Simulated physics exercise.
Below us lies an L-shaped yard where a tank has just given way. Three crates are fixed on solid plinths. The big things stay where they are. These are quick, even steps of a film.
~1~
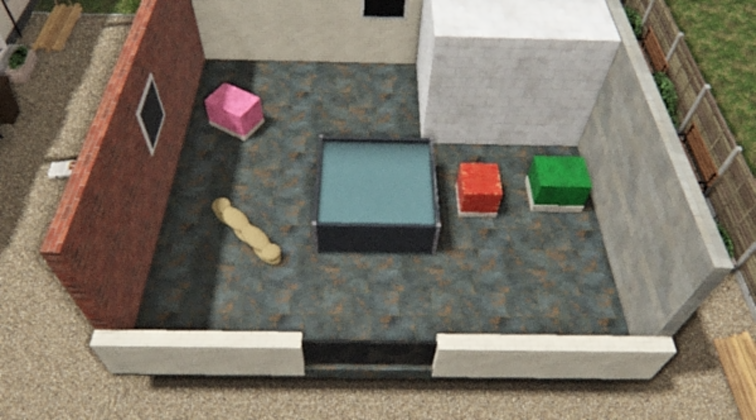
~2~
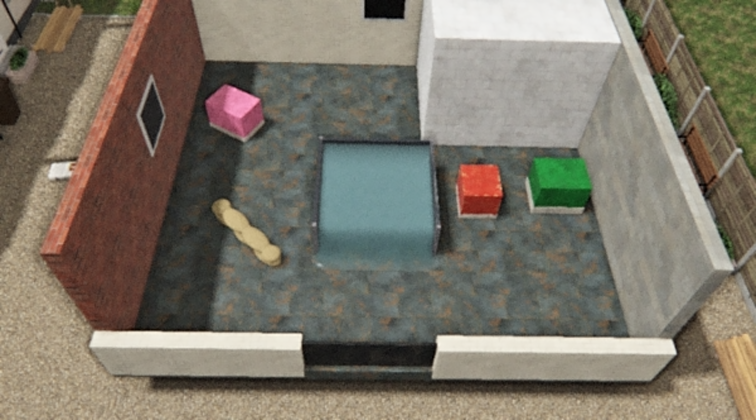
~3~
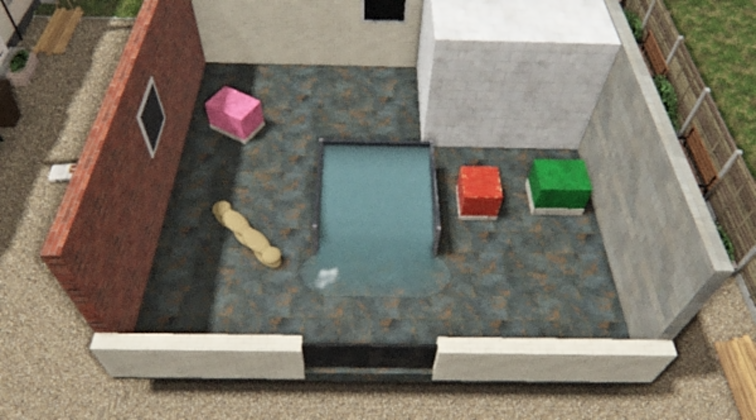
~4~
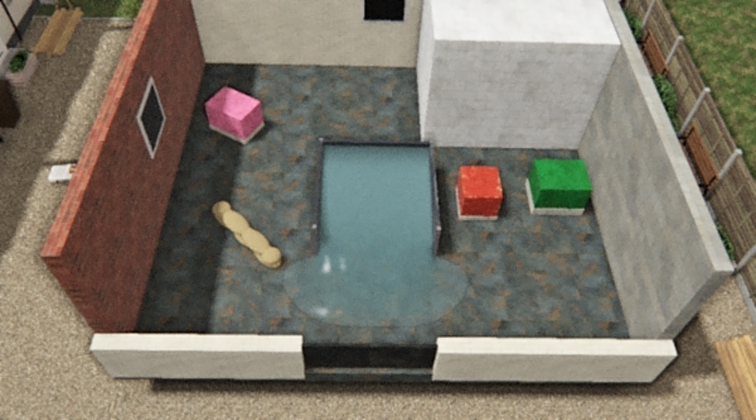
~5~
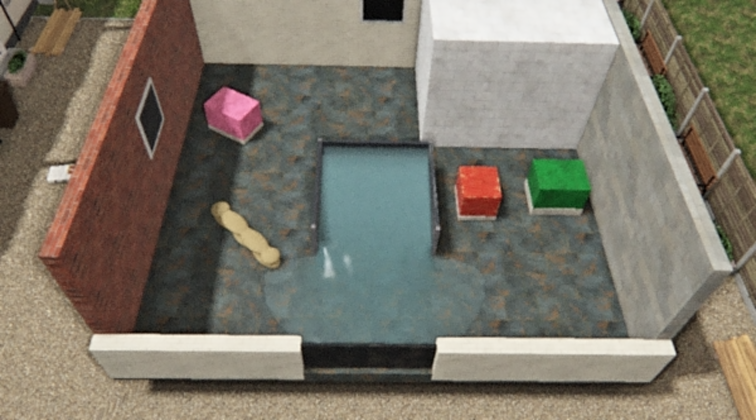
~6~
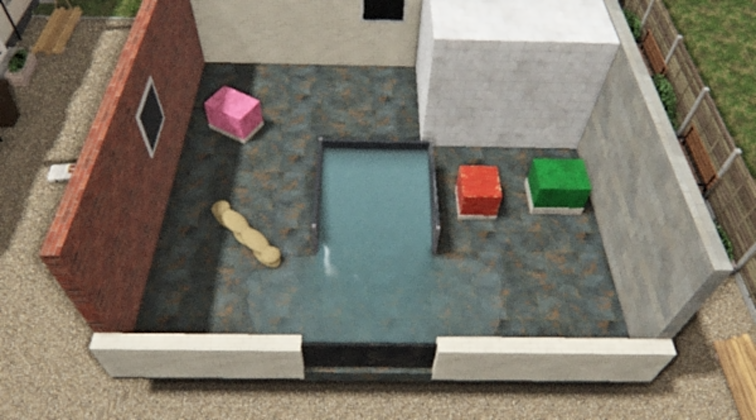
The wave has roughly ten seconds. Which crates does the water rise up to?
One by one: The pink crate is soaked; the red crate is soaked; the green crate is soaked.
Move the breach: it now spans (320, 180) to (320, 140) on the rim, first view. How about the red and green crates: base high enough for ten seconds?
My reading: The red one is safe, the green one remains dry.
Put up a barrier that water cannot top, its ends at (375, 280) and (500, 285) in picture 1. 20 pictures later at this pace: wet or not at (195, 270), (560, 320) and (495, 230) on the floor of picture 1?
In that order: Covered, flooded, flooded.
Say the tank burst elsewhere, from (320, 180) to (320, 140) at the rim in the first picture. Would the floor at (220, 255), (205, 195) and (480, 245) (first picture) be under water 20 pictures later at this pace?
In that order: Covered, covered, not flooded.
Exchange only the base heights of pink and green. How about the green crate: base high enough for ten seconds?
In short: The green crate is soaked.
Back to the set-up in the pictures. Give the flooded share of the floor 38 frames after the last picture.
I make it 75 per cent.
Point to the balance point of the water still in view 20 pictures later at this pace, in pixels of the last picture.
Close to (376, 283).
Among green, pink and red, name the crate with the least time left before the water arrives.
It is the green crate.
A moment on, water covers 20 % of the floor; the pink crate not reached, the red crate not reached, the green crate not reached.
Next, water covers 30 % of the floor; the pink crate not reached, the red crate not reached, the green crate not reached.
Then, water covers 50 % of the floor; the pink crate not reached, the red crate not reached, the green crate water round its plinth.
Later, water covers 75 % of the floor; the pink crate water round its plinth, the red crate water round its plinth, the green crate water round its plinth.
In the end, water covers 100 % of the floor; the pink crate was topped, the red crate was topped, the green crate was topped.
